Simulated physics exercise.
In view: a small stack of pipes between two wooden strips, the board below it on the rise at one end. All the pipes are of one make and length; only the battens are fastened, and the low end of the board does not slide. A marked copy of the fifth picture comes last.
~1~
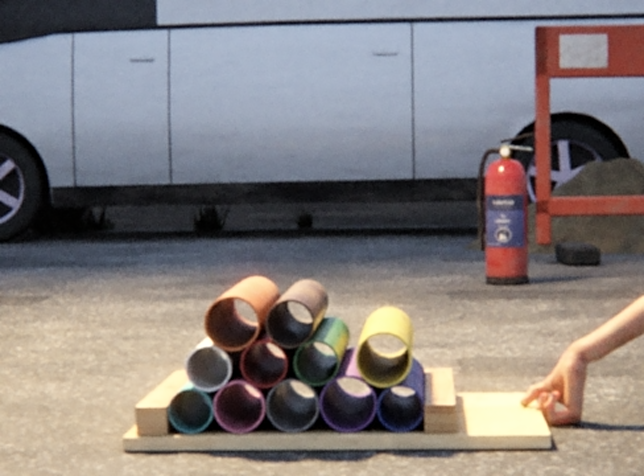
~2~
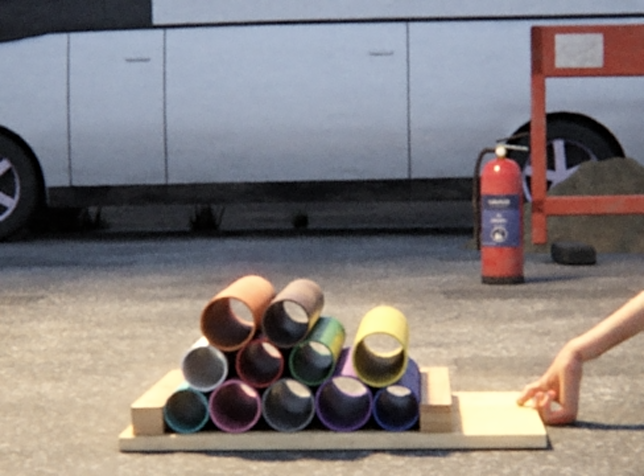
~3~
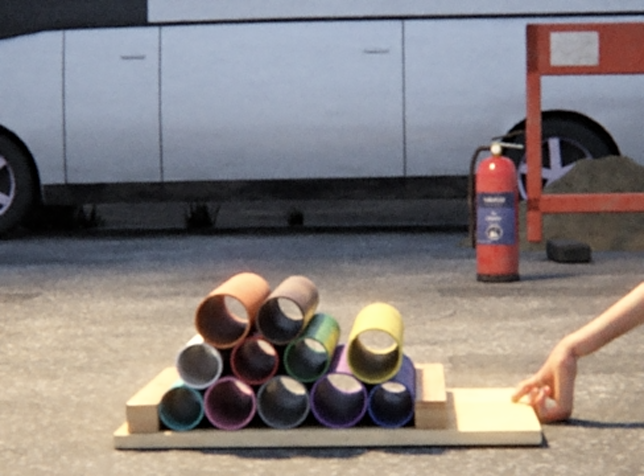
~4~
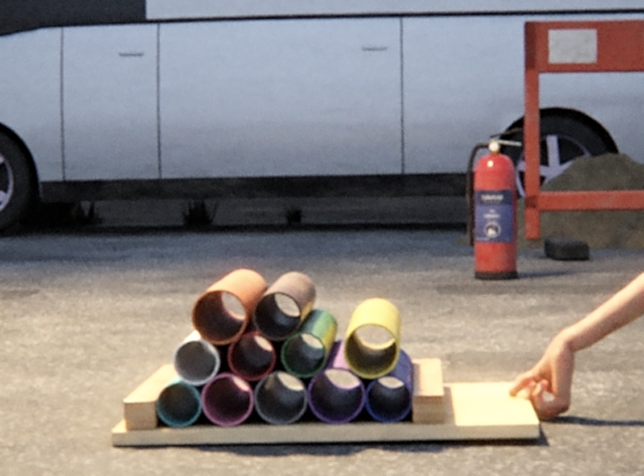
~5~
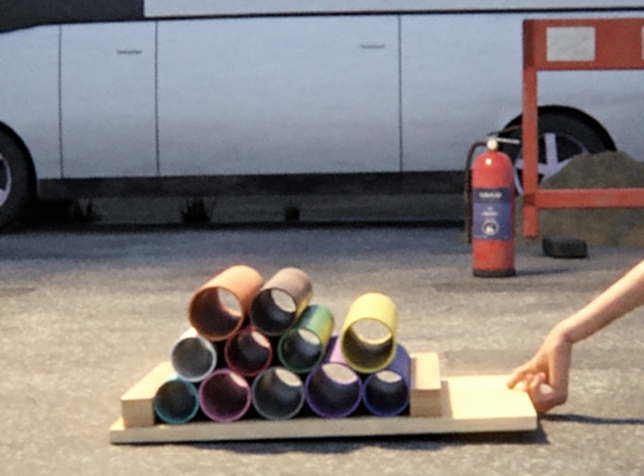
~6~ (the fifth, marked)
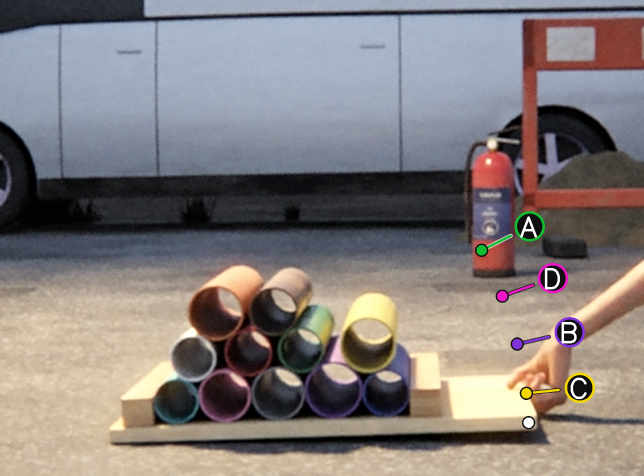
On rough grey paving beside a parked silver-white vehicle, seen from the front at a low height, a red fire extinguisher and an orange-red barrier stand behind to the right. Open-ended coloured pipes, orange and brown on top and yellow at right, are stacked between wooden strips on a pale board. The view drifts slightly, and a hand at right slowly lifts the board's right end a little.
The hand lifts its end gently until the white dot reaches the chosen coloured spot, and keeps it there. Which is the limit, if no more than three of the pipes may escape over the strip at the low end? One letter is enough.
Raise it to A.
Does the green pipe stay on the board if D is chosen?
Yes.
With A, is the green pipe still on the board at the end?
Yes.
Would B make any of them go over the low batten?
No.
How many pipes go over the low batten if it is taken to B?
It comes to none.
On the copy, A at (481, 250); B at (517, 344); C at (527, 393); D at (503, 296); the white dot at (529, 422).
On A. First, board at 16°.
Then, board at 26°.
Finally, board at 26°, two over the low batten (white, orange).
By contrast, B none over the low batten; C none over the low batten; D none over the low batten.
